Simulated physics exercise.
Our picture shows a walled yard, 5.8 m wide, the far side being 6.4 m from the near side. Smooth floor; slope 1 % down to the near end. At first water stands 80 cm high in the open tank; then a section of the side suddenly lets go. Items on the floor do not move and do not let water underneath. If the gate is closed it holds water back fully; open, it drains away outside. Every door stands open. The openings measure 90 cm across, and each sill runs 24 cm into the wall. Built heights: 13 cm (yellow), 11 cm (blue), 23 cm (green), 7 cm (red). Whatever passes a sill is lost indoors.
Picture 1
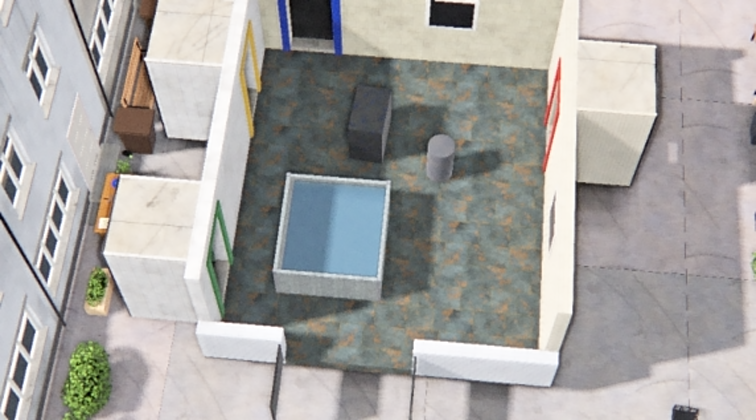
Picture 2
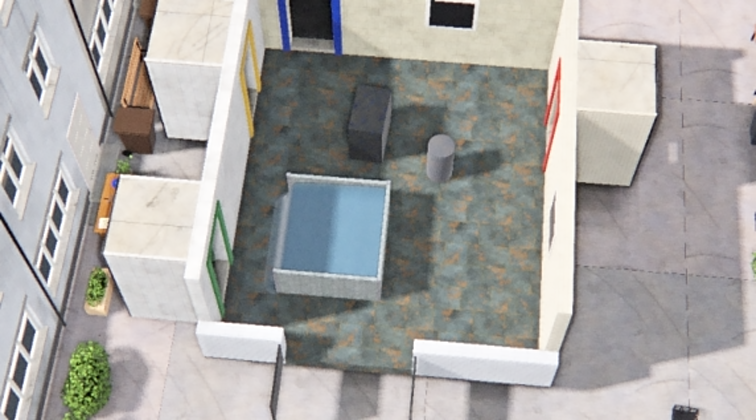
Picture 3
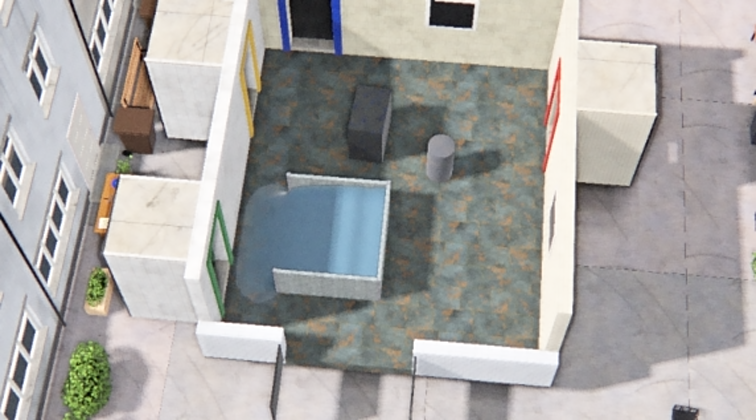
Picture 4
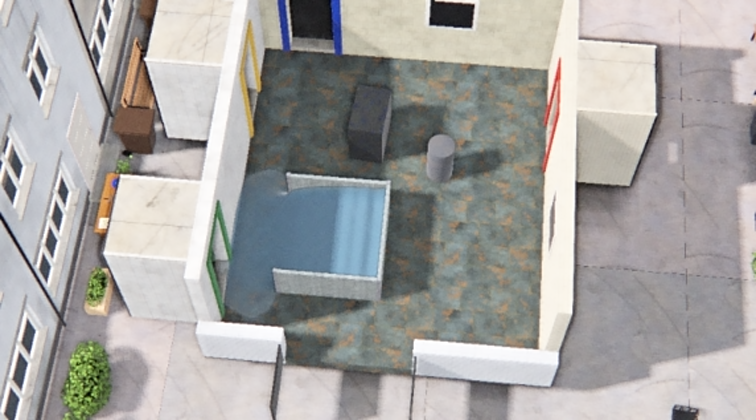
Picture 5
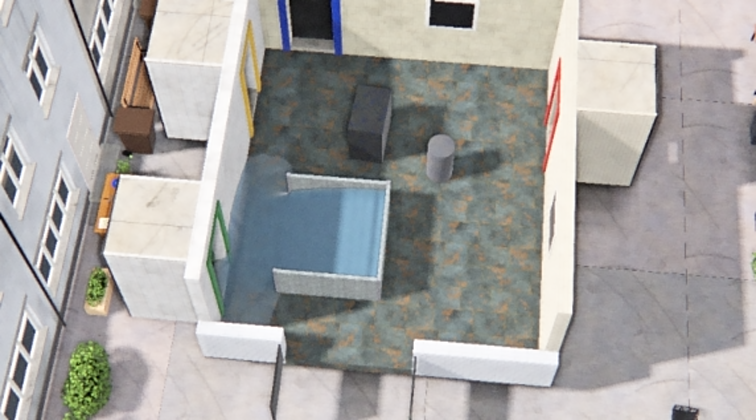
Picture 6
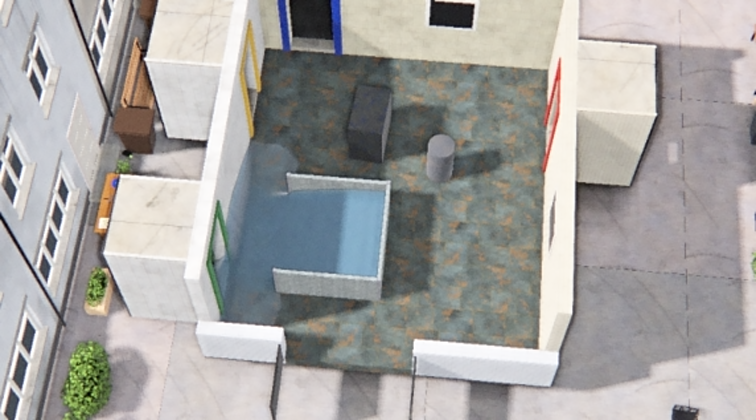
Water held in an open tank in a walled yard pours out through the tank's left side as that side opens. It spreads across the dark mottled floor to the wall by the green door, then widens along it both ways, while the grey block and cylinder stay still.
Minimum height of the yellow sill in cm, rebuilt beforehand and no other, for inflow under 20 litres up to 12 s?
5.5 cm.
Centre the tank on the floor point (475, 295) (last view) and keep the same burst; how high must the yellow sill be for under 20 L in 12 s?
Roughly 8.0 centimetres.
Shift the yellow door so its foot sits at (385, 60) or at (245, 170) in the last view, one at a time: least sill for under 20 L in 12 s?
In turn: Roughly 9.5 cm, roughly 23 cm.
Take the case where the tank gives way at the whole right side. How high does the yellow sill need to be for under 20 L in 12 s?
If so: Around 7.5 cm.
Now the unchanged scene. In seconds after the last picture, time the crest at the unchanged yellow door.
I'd guess close to 1.0 seconds.
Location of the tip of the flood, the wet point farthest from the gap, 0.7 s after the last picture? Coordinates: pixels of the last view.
At about (264, 59).
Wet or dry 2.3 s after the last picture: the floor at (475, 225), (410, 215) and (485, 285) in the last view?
1: Unwetted; 2: Unwetted; 3: Awash.
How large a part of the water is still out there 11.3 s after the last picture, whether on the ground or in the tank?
Share still there: Approx. 74 percent.
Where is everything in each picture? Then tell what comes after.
The first picture shows still water, 80 cm deep, in the open tank at (333, 228); the yellow door at (250, 83) is dry.
In the second picture, water pours out at (286, 237) and has run 0.3 m, to (267, 283); about 6 cm deep outside, 80 cm at the back.
In the third picture, water pours out at (286, 238) and has run 0.8 m, to (240, 268); about 14 cm deep outside, 79 cm at the back.
In the fourth picture, the gap is at (286, 239), the front 1.0 m out at (225, 268); the back of the open tank holds 71 cm.
In the fifth picture, water pours out at (286, 239) and has run 1.3 m, to (221, 324); about 18 cm deep outside, 68 cm at the back.
In the sixth picture, the front is at (250, 143), 1.5 m from the gap at (286, 239); 3.4 m2 of floor is wet, 66 cm left at the back; 0.7 m in a straight line remain to the yellow door at (250, 83).
Then, 0.7 s after the last picture water covers 20 % of the floor, deepest (62 cm) near (219, 340); 9 cm at the yellow door, 0 litres in over its 13 cm sill.
Then, 2.3 s after the last picture water covers 55 % of the floor, deepest (29 cm) near (219, 340); 8 cm at the yellow door, 0 litres in over its 13 cm sill.
Then, 11.3 s after the last picture water covers 100 % of the floor, deepest (11 cm) near (477, 362); 5 cm at the yellow door, 0 litres in over its 13 cm sill.
At the yellow door as built, the water peaked near 11 cm, 1.1 s after the last picture.
Run again over the same 12 s with other heights there, 26 litres in over 5 cm, 14 litres over 6 cm. The limit of 20 litres is kept from about 5.5 cm up.
